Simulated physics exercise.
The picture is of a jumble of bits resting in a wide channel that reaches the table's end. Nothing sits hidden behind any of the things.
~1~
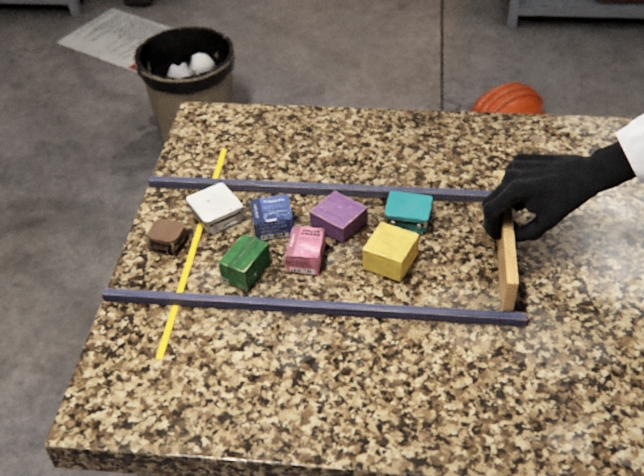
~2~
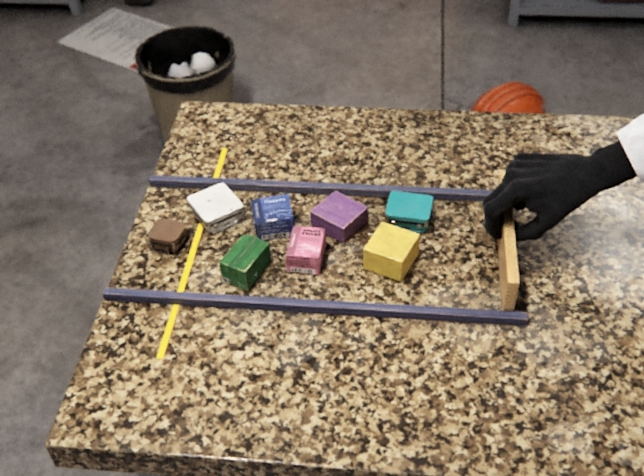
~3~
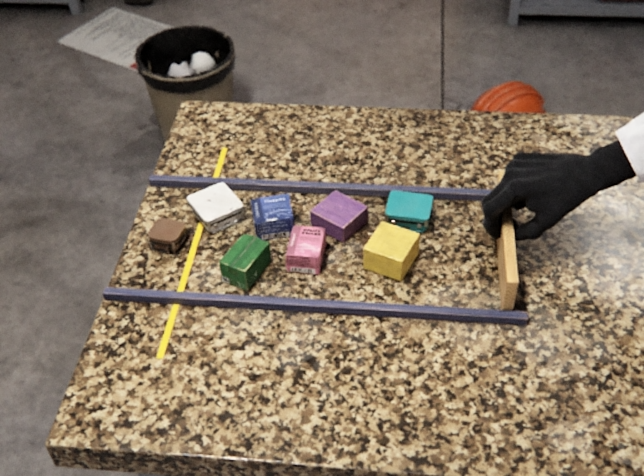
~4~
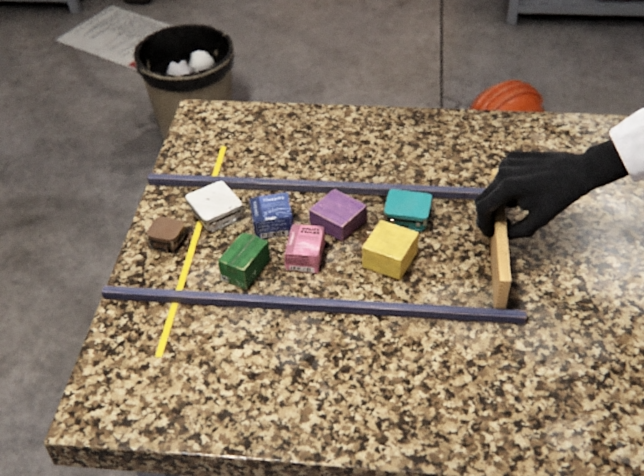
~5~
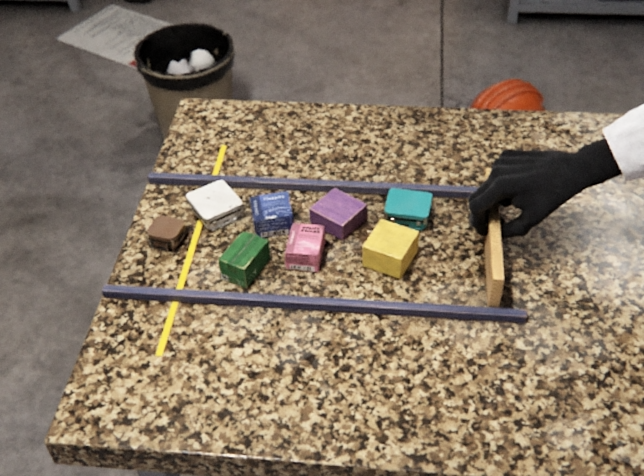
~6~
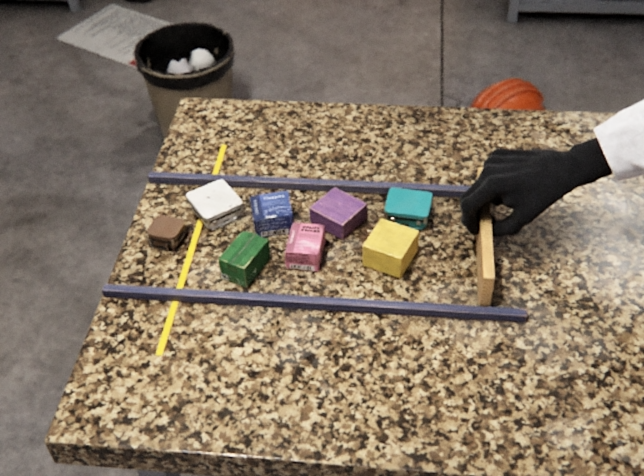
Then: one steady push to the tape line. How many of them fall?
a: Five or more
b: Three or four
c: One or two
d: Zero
b.
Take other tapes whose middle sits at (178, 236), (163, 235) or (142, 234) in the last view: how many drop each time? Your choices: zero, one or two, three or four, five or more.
In order of the three spots, it's five or over, then five or over, then five or more.
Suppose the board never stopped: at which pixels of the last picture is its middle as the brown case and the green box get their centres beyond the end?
The brown case gives roughly (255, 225), the green box roughly (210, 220).
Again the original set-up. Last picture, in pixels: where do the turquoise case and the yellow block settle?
The turquoise case finishes at (186, 195); the yellow block finishes at (168, 245).
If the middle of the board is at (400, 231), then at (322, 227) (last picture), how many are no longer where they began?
Tally: 3; 7.
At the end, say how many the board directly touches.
The answer is 2.
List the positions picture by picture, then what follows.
Brown case (167, 237); white case (215, 210); green box (245, 262); board (505, 240); tape (196, 240), in the first frame.
White case (216, 209); turquoise case (409, 213), in the second frame.
Green box (246, 262); blue box (273, 217), in the third frame.
Brown case (167, 236); purple block (338, 215), in the fourth frame.
White case (215, 206); yellow block (391, 249), in the fifth frame.
Brown case (167, 234); white case (215, 206); green box (245, 259); board (484, 235); tape (196, 236), in the sixth frame.
Soon after, none off yet; brown case at rest near (167, 234); white case at rest near (215, 206); green box at rest near (245, 259).
Then, none off yet; brown case at rest near (167, 234); white case moved about its own width near (173, 204); green box moved about its own width near (214, 258).
Further on, none off yet; brown case on its side near (102, 272); white case moved about its own width near (149, 199); green box moved well along near (134, 265).
At rest, the number that fall off is three or four; fallen, blue box, green box, white case and brown case.
